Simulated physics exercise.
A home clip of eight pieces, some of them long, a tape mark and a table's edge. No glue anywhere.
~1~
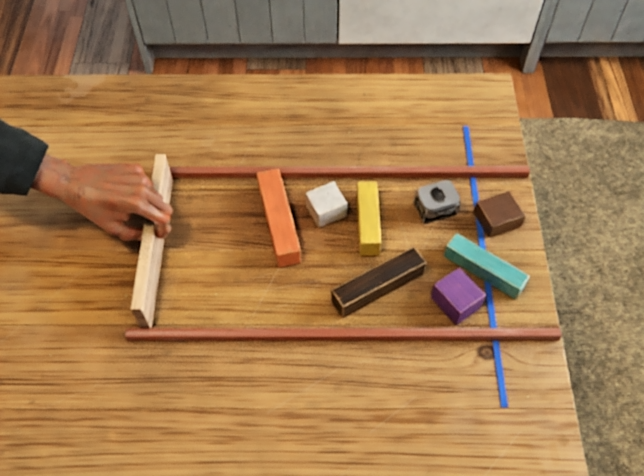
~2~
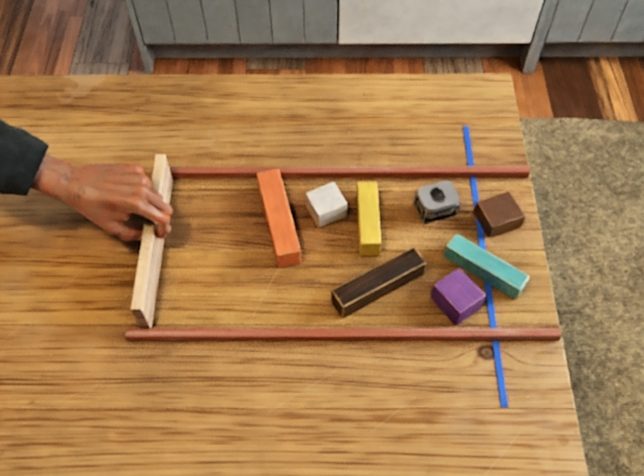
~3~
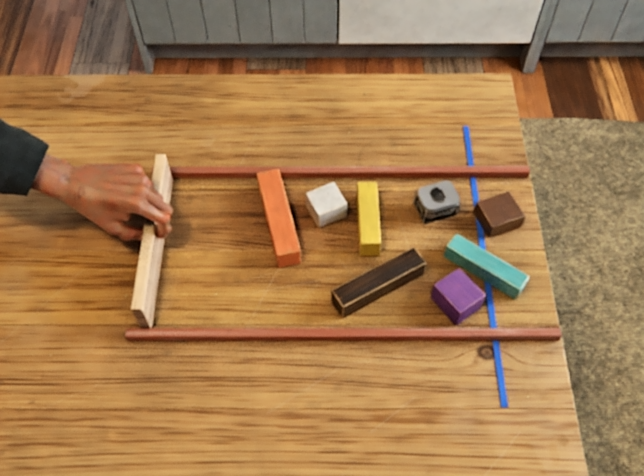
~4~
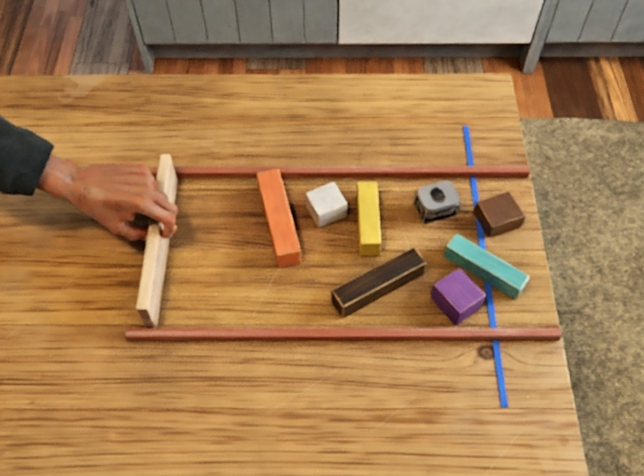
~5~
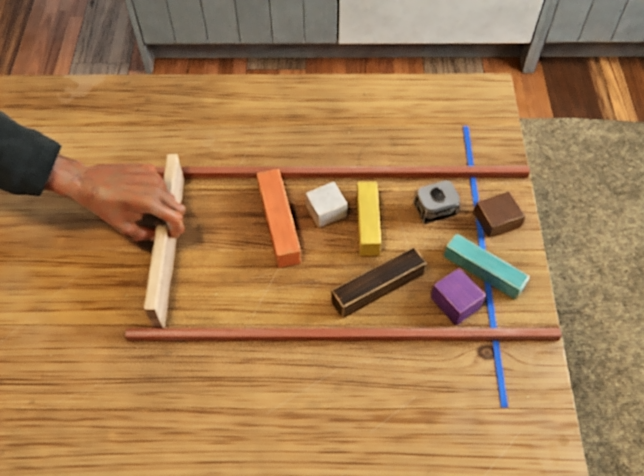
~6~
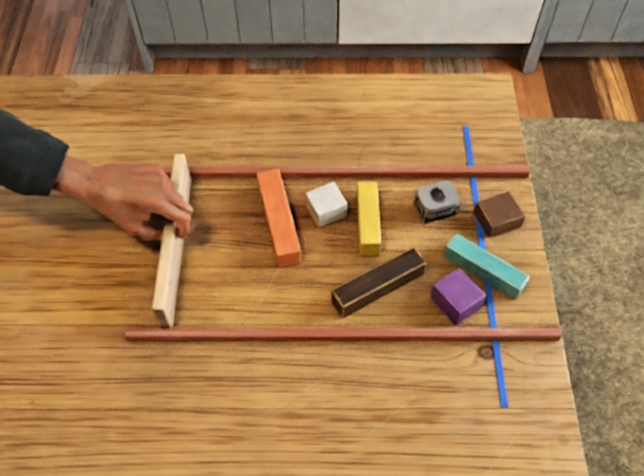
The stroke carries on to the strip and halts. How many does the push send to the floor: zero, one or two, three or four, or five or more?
The number that fall off is three or four.
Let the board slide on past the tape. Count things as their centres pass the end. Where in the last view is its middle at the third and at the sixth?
Near (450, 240) and (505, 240).
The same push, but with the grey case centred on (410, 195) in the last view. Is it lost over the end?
From there it comes down.
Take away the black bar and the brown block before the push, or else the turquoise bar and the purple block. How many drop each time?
1 in the first case, 3 in the second.
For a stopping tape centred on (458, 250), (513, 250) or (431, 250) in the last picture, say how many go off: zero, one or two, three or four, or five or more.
For each place: Either three or four; at least five; one to two.
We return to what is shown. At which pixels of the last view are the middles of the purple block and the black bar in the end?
First (551, 303), then (534, 277).
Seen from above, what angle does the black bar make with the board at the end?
Roughly 50° out of line.
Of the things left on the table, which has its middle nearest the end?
It is the purple block.
Soon after, none off yet; brown block at rest near (499, 215); turquoise bar at rest near (485, 266); purple block at rest near (458, 297).
At rest, the number that fall off is three or four; fallen, yellow bar, grey case, turquoise bar and brown block.
